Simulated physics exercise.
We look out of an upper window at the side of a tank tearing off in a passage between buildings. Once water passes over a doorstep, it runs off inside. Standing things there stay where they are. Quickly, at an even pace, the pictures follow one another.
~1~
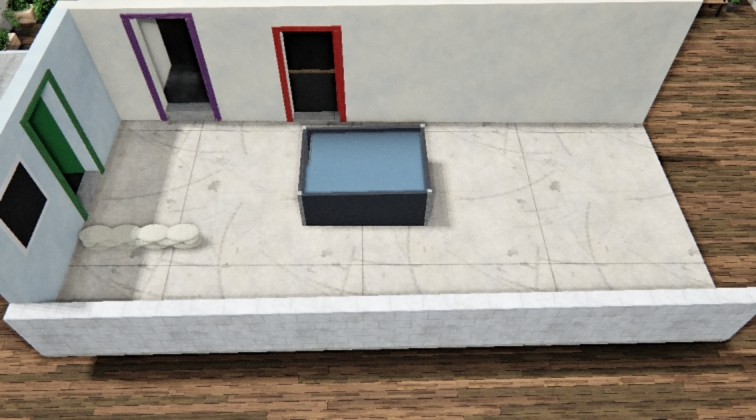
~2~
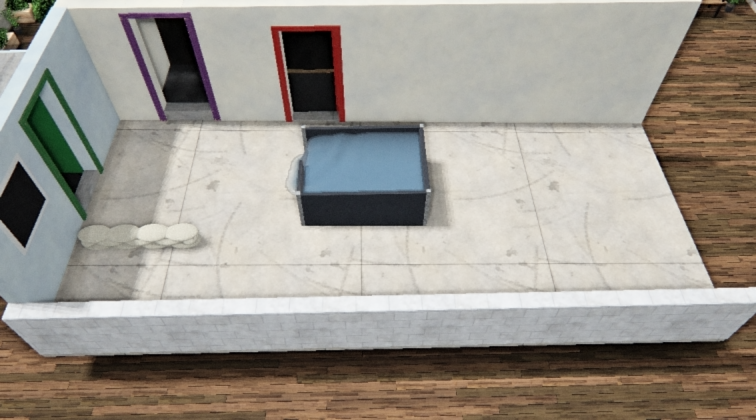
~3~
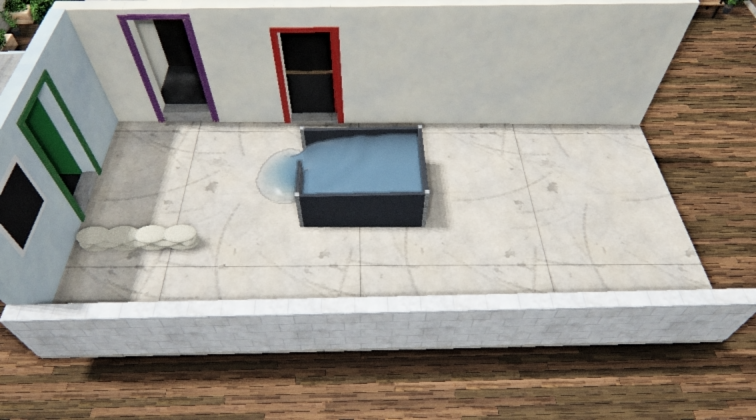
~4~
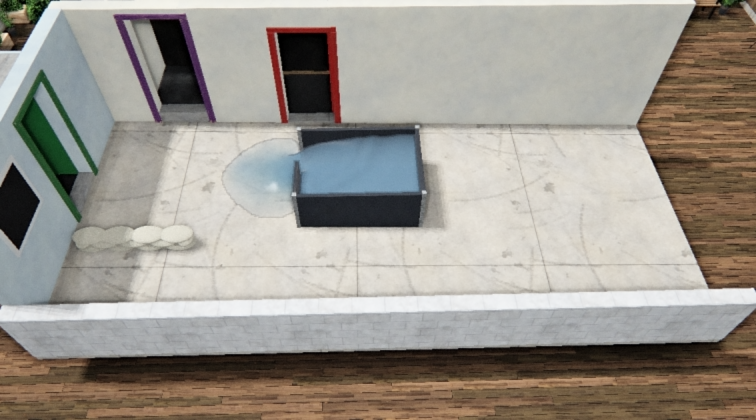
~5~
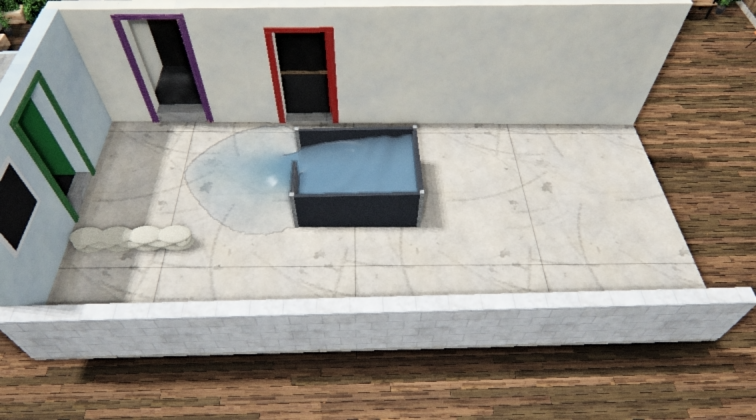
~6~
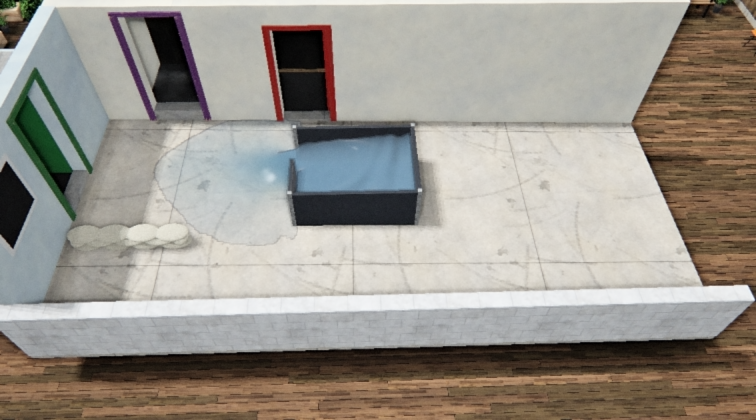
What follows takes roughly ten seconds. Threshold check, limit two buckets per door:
The purple door will allow in no excess. The green door will allow in an excess. The red door will allow in an excess.
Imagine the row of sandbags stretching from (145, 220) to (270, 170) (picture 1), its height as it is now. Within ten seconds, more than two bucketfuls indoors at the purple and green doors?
Results - purple: Under the threshold, green: Under the threshold.
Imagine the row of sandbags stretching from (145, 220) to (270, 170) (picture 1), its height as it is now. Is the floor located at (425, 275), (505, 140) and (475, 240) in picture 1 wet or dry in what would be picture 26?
Reading the three places in turn gives bare, bare, bare.
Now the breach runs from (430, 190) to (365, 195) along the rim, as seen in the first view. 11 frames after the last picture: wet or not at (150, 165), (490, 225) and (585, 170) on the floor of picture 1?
Point one not reached; point two not reached; point three not reached.
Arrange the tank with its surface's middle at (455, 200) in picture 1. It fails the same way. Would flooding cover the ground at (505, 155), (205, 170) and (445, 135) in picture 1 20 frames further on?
Spared, soaked, spared.
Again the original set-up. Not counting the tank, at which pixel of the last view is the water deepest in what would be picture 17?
It should be roughly at (117, 130).
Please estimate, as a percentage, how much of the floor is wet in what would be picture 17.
25 %, roughly.
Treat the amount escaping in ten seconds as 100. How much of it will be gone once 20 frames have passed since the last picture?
About 25 per cent.
A moment on, water covers 25 % of the floor; the purple door wet at the sill, nothing in, the green door wet at the sill, nothing in, the red door under two buckets in.
Next, water covers 25 % of the floor; the purple door wet at the sill, nothing in, the green door under two buckets in, the red door under two buckets in.
Then, water covers 30 % of the floor; the purple door wet at the sill, nothing in, the green door over two buckets in, the red door under two buckets in.
Later, water covers 50 % of the floor; the purple door wet at the sill, nothing in, the green door far over two buckets in, the red door under two buckets in.
In the end, water covers 85 % of the floor; the purple door wet at the sill, nothing in, the green door far over two buckets in, the red door over two buckets in.
